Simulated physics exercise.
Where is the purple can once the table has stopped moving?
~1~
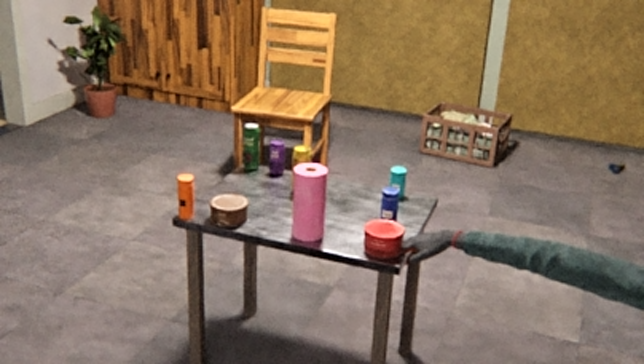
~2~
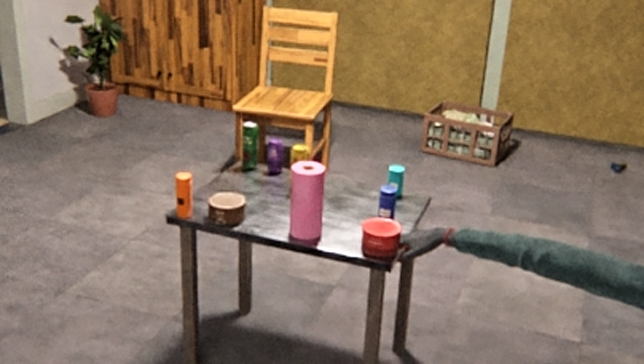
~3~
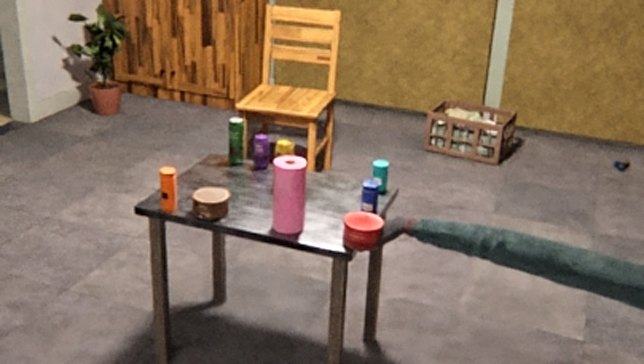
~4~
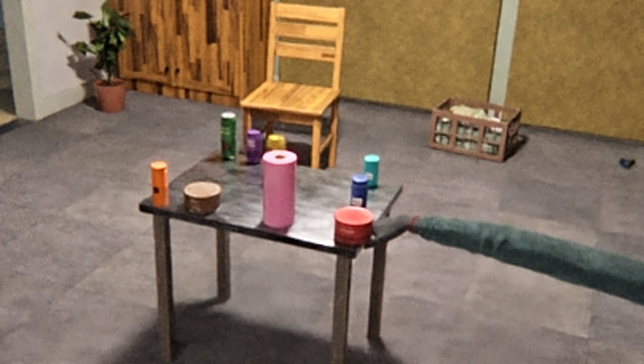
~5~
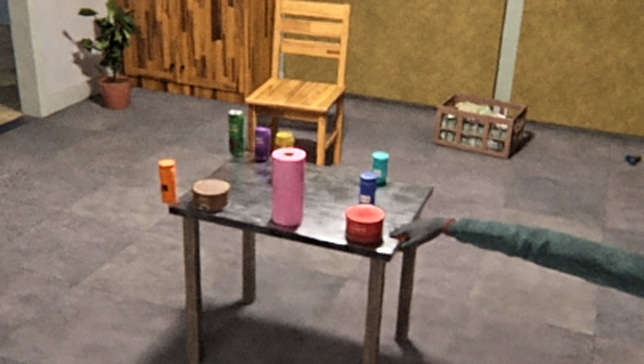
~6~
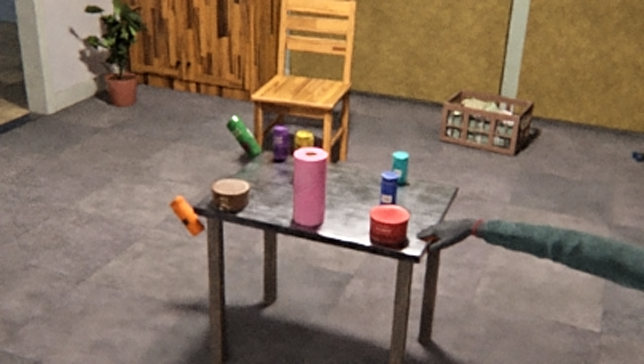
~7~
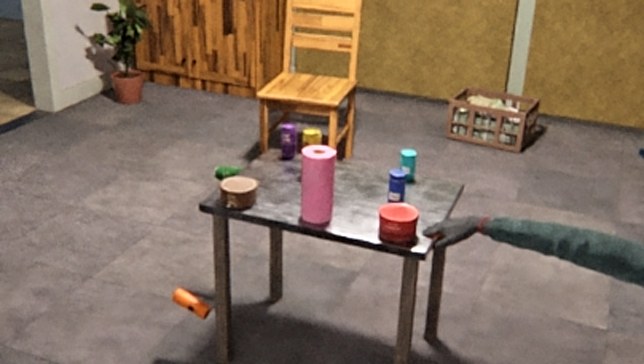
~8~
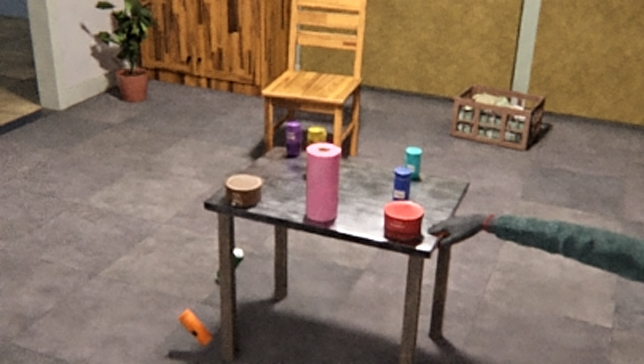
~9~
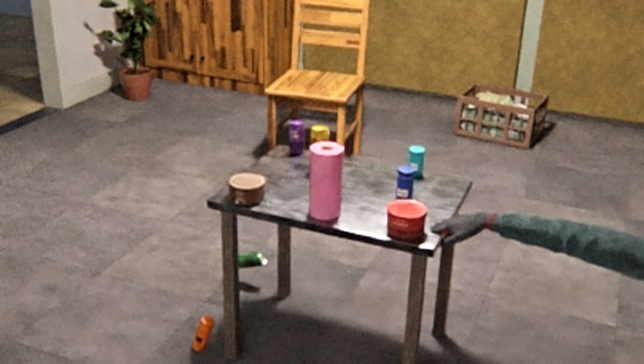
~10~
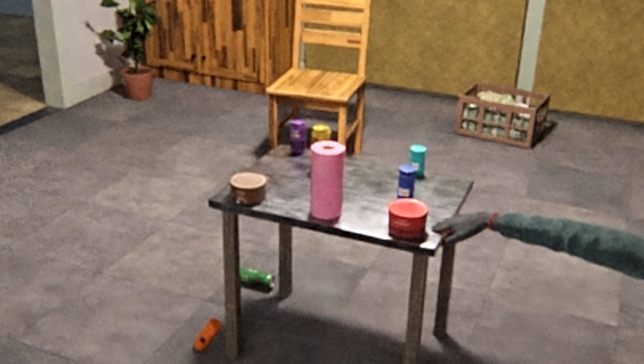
The purple can is still on the table, standing near the back edge beside the yellow can.
